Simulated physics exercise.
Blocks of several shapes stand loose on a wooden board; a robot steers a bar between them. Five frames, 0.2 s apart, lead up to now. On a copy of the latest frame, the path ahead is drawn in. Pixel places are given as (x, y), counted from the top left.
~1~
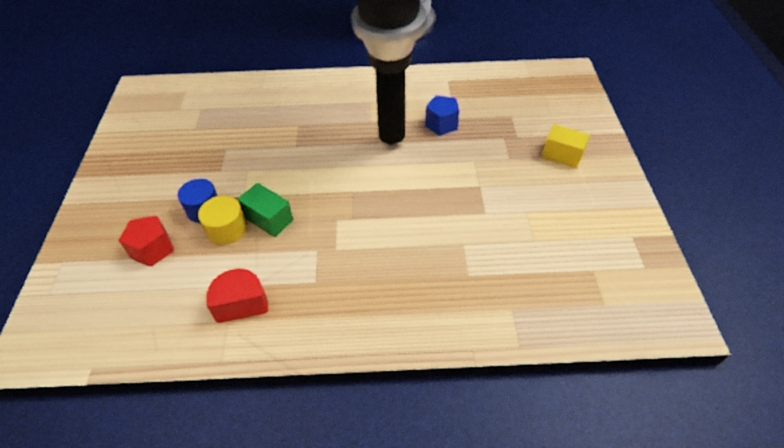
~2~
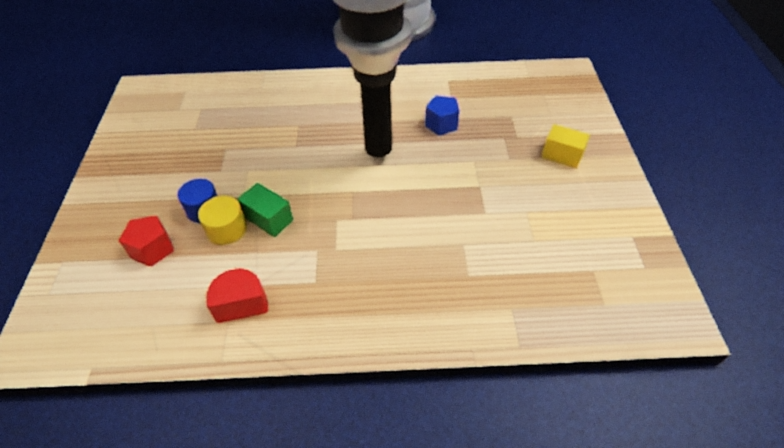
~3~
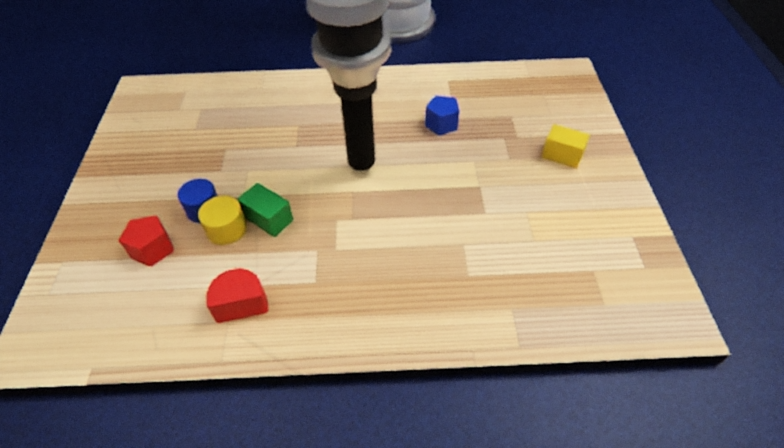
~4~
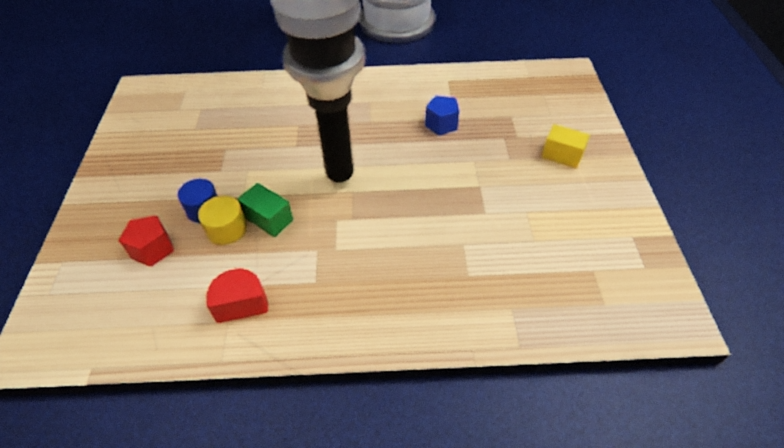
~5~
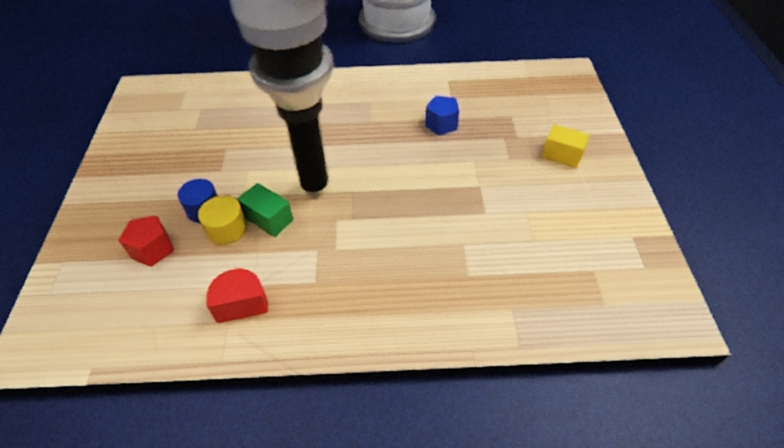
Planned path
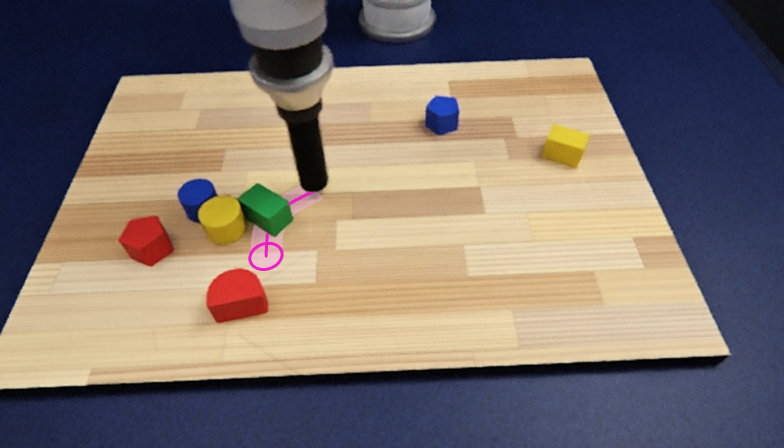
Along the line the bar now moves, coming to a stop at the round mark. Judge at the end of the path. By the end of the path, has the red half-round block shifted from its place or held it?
It is untouched.
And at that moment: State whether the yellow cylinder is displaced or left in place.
Once the path ends, it is somewhere new.
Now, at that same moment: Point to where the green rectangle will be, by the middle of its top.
My prediction: (230, 219).
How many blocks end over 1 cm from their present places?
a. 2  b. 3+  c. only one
a - 2.
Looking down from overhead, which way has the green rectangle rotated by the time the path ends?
From overhead, clockwise.
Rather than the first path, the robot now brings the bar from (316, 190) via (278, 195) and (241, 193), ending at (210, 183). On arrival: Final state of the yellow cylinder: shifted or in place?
Once the bar is done, the yellow cylinder is in a new spot.
Drawn move, from (316, 190) through (287, 205) and (269, 228) to (266, 256).
The first path, step by step. One third of the way, bar at (286, 198); green rectangle at (258, 202).
Two thirds of the way, bar at (266, 222); yellow cylinder at (194, 221); green rectangle at (230, 218), turned 50° clockwise.
At the end, bar at (264, 250); yellow cylinder at (193, 221); red half-round block still; green rectangle at (230, 219), turned 55° clockwise.
